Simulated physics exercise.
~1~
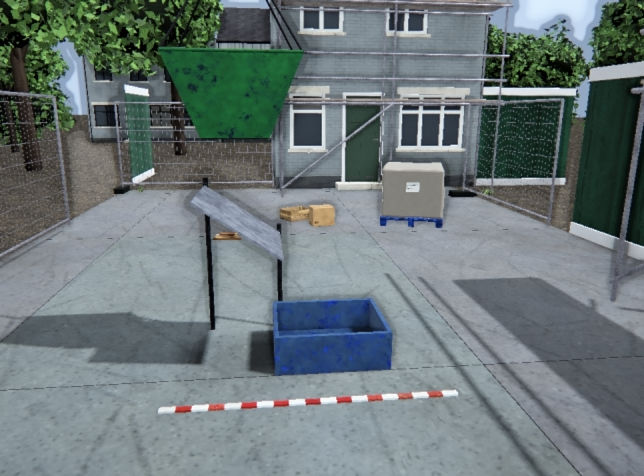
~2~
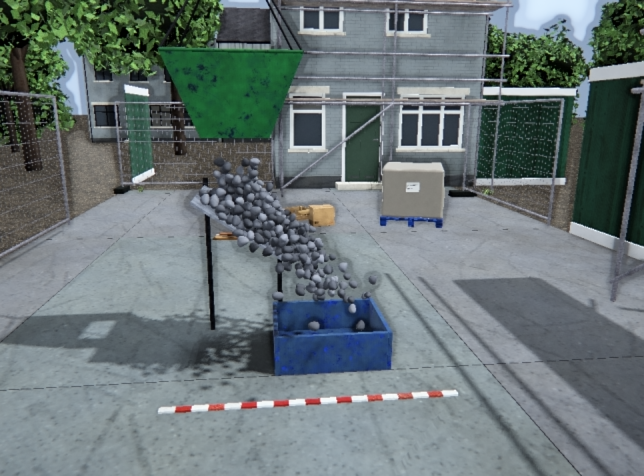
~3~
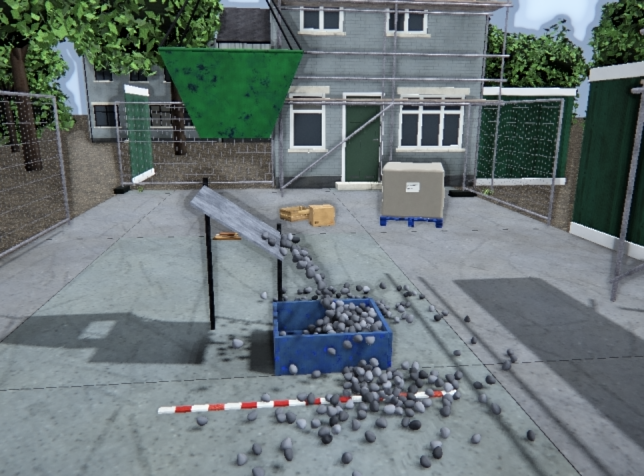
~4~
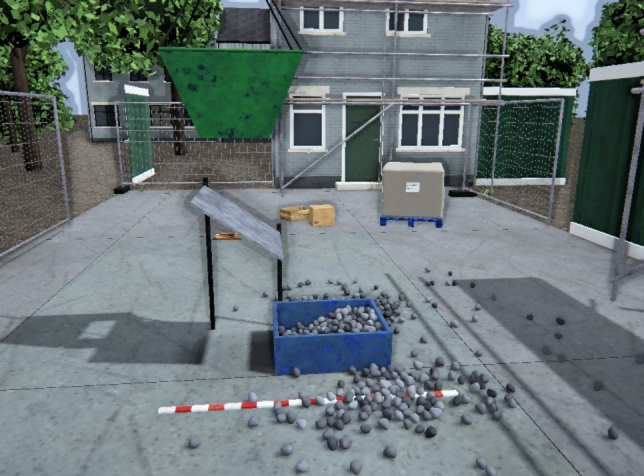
Green crane skip dropping grey cobbles down a steel slope, about half landing in a blue bin and the rest scattering mostly rightward.
